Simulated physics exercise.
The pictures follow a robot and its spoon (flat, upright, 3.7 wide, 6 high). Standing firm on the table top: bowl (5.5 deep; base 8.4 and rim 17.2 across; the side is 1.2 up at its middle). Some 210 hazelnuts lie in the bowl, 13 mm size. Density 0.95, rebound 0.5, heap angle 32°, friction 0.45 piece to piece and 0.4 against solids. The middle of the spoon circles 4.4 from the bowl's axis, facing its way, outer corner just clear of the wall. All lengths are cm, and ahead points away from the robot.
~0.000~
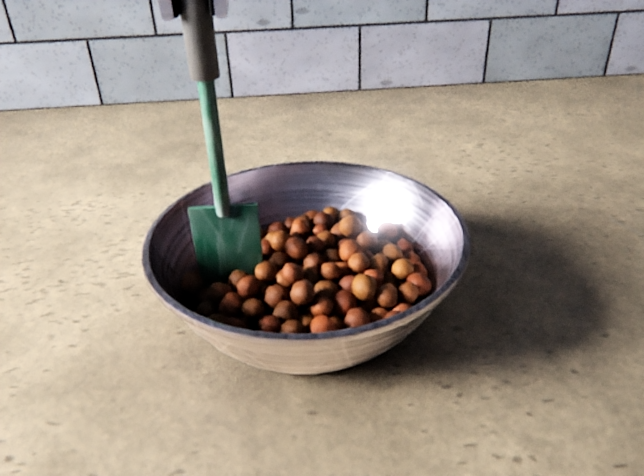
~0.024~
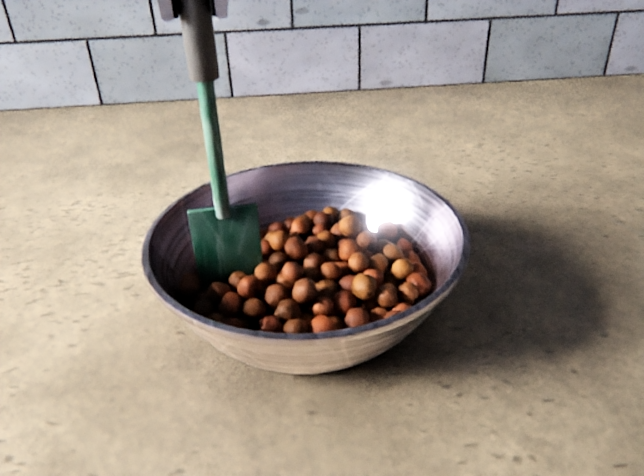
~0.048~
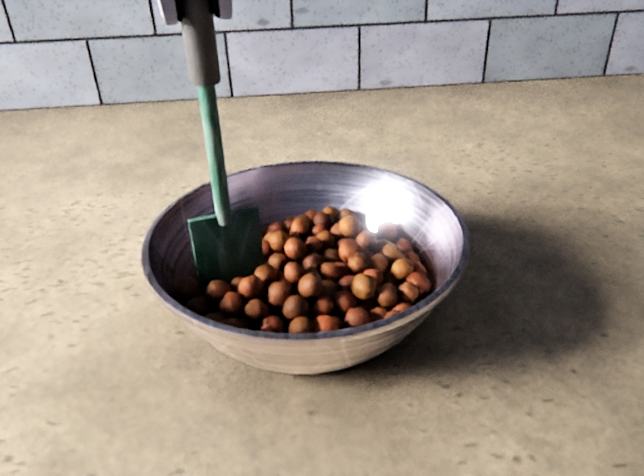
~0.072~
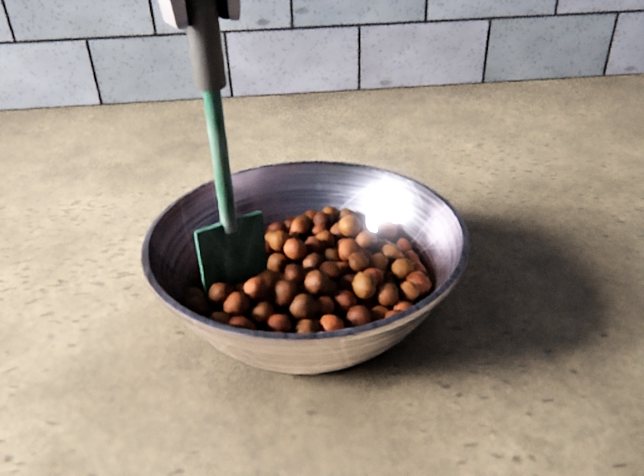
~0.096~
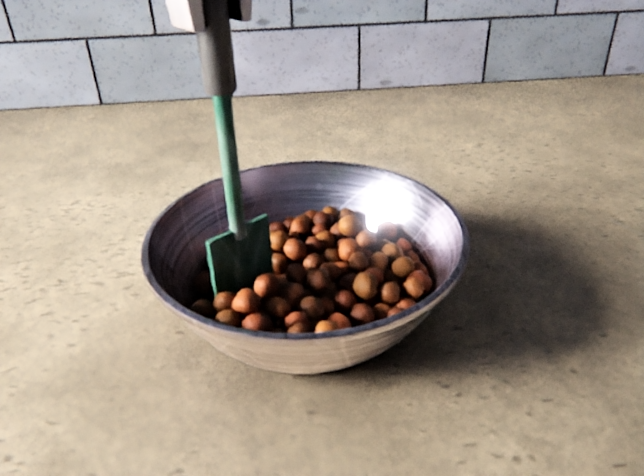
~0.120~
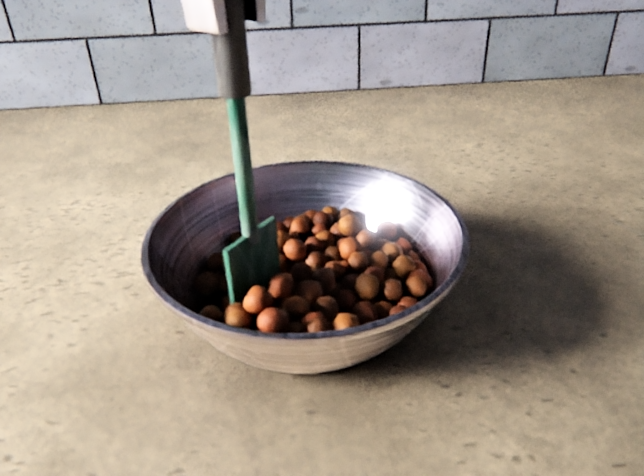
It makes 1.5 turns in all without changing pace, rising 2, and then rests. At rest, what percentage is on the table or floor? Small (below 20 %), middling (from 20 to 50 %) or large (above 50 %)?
Answer: Small; below 20 % of the hazelnuts finish on the table or floor.
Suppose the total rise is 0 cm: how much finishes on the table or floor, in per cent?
Some 20 per cent.
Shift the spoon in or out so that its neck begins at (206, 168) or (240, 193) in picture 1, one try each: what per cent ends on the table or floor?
Some 10 and 5 per cent.
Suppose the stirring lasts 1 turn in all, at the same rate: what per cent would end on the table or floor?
In that case some 10 per cent.
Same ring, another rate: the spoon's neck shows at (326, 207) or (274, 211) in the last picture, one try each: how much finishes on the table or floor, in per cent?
Some 40 and 25 per cent.
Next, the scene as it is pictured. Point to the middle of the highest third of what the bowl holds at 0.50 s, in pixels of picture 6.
Near (303, 203).
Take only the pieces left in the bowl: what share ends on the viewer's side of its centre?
Some 45 per cent.
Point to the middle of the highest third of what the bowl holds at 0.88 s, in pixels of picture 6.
Around (307, 312).
After 0.50 s, 242° round, highest piece 8 above the table; 193 in the bowl, 11 on the table or floor, 5 in flight or on the tool.
After 0.88 s, 74° round, highest piece 7 above the table; 185 in the bowl, 24 on the table or floor.
After 1.27 s, 180° round, highest piece 5 above the table; 185 in the bowl, 24 on the table or floor.
After 1.97 s, 180° round, highest piece 5 above the table; 185 in the bowl, 24 on the table or floor.
At rest, 185 in the bowl, 24 on the table or floor. That is 11 % on the table or floor.
